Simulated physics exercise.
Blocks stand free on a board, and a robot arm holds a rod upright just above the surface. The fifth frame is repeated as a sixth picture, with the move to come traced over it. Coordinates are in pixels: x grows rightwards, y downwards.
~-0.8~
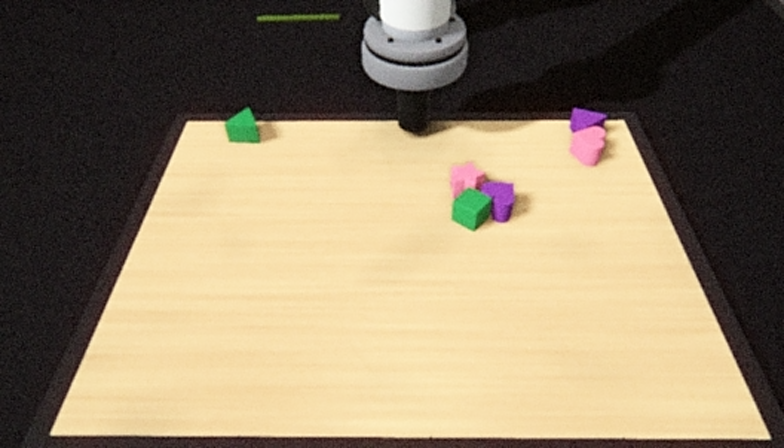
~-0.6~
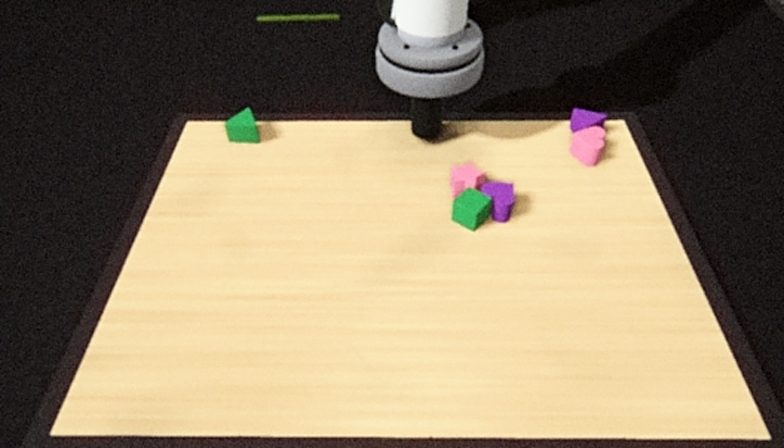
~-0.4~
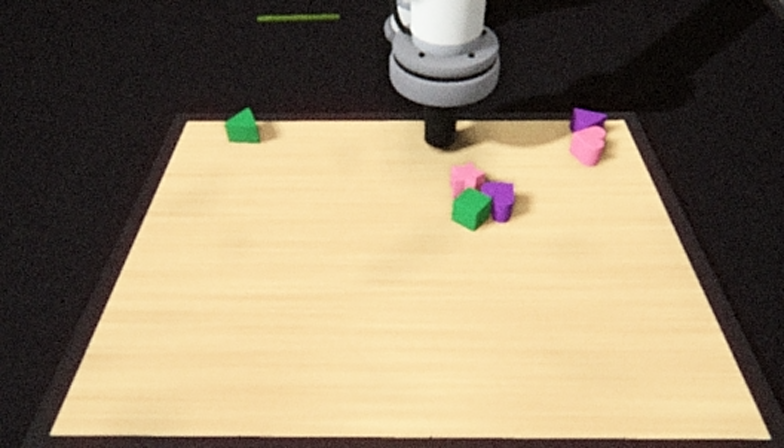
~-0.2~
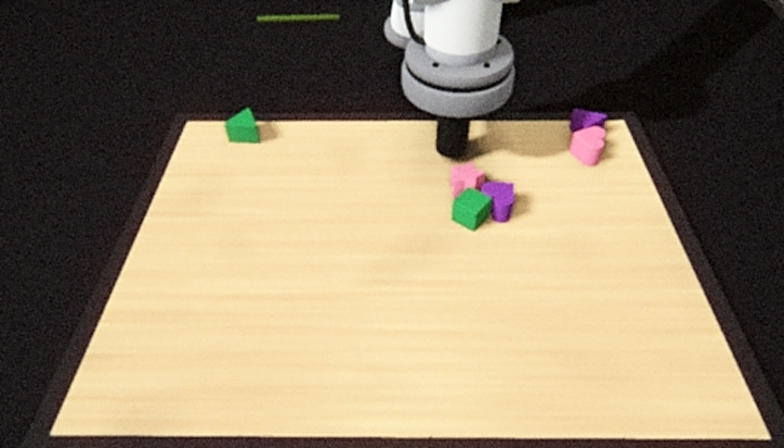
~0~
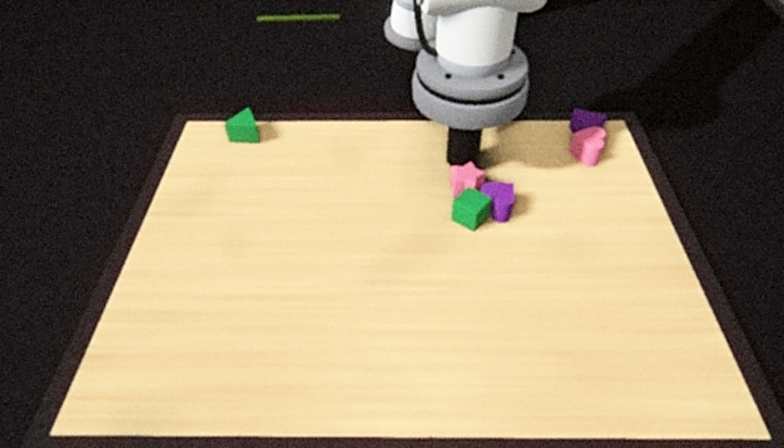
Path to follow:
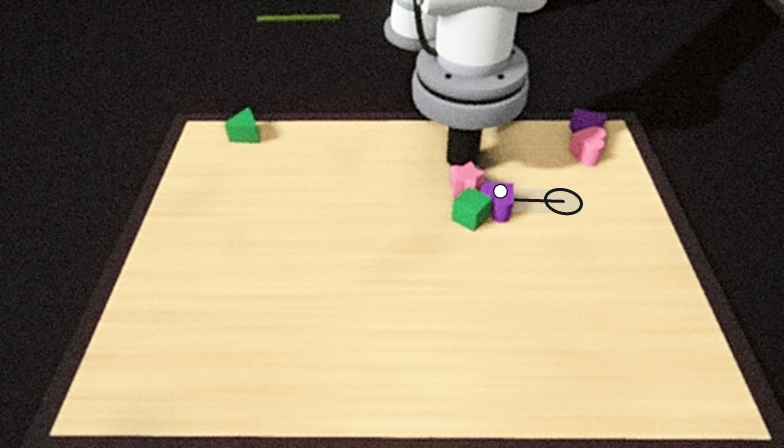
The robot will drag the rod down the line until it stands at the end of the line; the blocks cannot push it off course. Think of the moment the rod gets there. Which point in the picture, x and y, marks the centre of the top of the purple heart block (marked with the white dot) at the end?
I'd expect the centre of its top face to be at (509, 204).
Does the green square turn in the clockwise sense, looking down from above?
I'd say no.
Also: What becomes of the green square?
The green square is moved.
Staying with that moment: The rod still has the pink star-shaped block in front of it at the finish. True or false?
That claim is false.
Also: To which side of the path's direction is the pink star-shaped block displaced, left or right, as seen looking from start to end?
It shifts rightward.
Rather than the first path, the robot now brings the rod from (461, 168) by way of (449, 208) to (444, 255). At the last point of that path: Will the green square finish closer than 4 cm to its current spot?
Going by the path, no.
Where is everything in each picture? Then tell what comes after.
Rod's lower end at (413, 124); pink star-shaped block at (468, 172); green square at (473, 199); purple heart block at (500, 191); pink heart block at (592, 136), in the first picture.
Rod at (427, 131); blocks still, in the second picture.
Rod at (440, 139); blocks still, in the third picture.
Rod at (451, 148); blocks still, in the fourth picture.
Rod at (462, 160); pink star-shaped block at (468, 172); green square at (473, 199); purple heart block at (500, 191); pink heart block at (592, 136), in the fifth picture.
Drawn move, from (461, 168) by way of (485, 190) and (522, 200) to (563, 201); the dot is on the purple heart block.
On the path given first. One third of the way, rod at (486, 182); pink star-shaped block at (474, 189), turned 55° clockwise; green square at (470, 211), turned 20° anticlockwise; purple heart block at (505, 200), turned 45° anticlockwise.
Two thirds of the way, rod at (524, 192); pink star-shaped block at (475, 190), turned 65° clockwise; green square at (469, 212), turned 20° anticlockwise; purple heart block at (509, 204), turned 15° anticlockwise.
At the end, rod at (566, 193); pink star-shaped block at (475, 190), turned 65° clockwise; green square at (469, 212), turned 20° anticlockwise; purple heart block at (509, 204), turned 15° anticlockwise; pink heart block still.
